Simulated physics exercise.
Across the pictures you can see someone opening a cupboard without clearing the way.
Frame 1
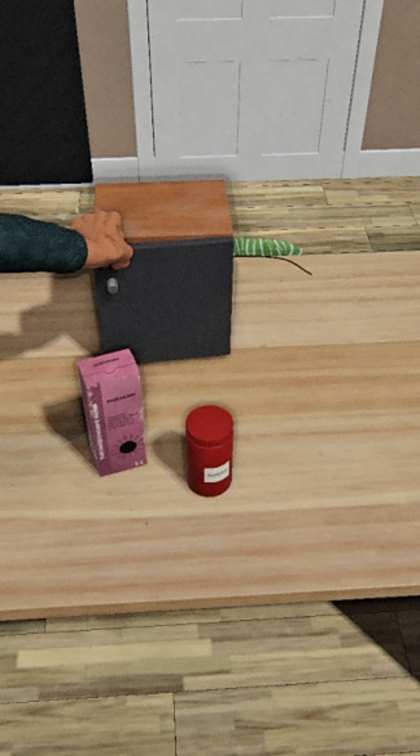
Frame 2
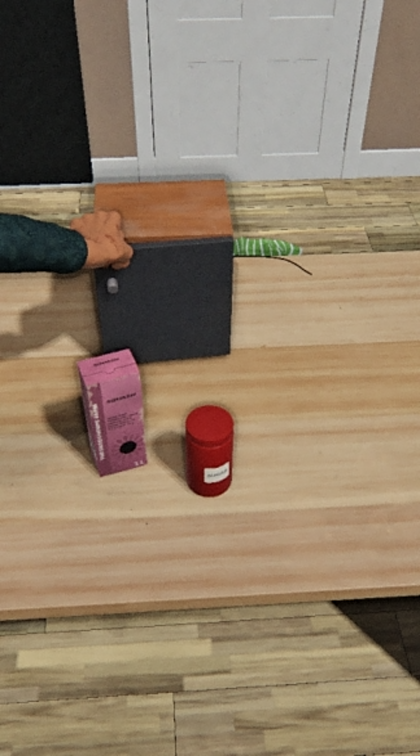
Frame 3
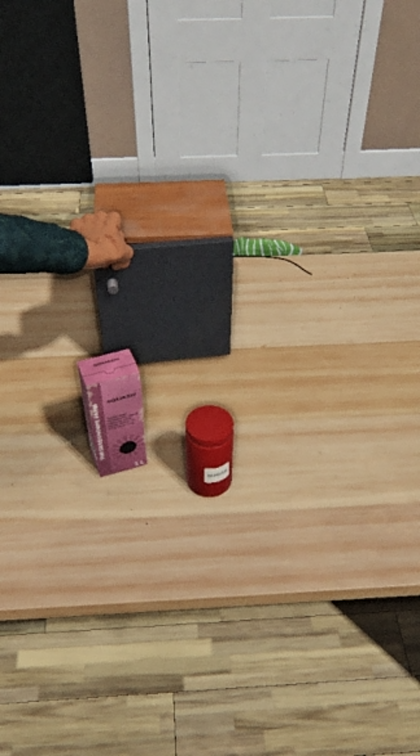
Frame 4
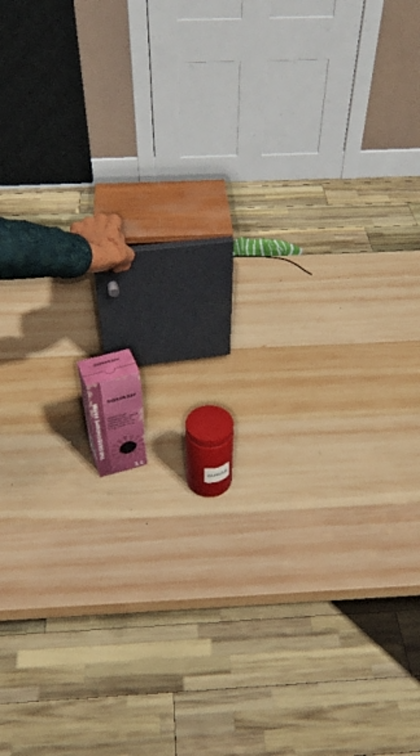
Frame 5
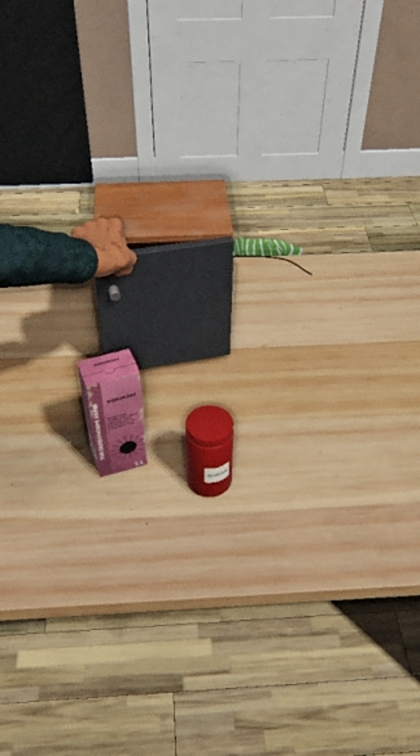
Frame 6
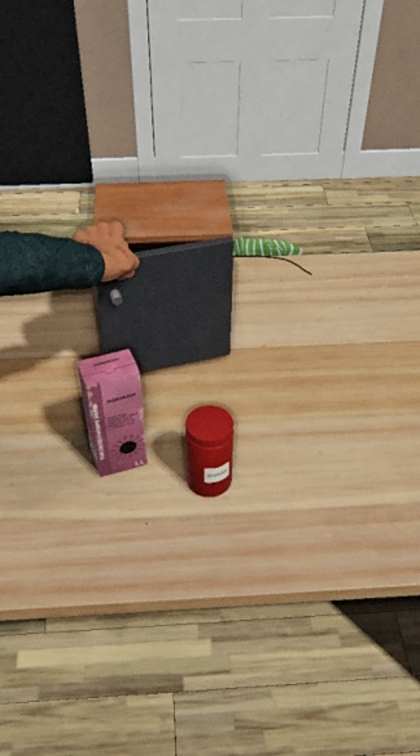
On a wooden table, a hand in a dark green sleeve gripped the top of a small cupboard's gray door and slowly pulled it slightly open, while a pink carton and red jar stood still in front.
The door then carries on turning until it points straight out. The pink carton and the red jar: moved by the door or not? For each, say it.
One by one: Most likely the pink carton stays safe; most likely the red jar stays safe.
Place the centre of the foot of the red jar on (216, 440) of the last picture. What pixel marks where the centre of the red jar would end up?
(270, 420).
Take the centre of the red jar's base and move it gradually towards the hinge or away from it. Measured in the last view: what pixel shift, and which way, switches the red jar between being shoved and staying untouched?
Shift approx. 12 px, direction up.
Then, 1.00 s later than the last frame, door 52° open; pink carton at rest near (114, 416); red jar at rest near (209, 452).
When it is over, the pink carton remains where it is, near (114, 416); the red jar remains where it is, near (209, 452).
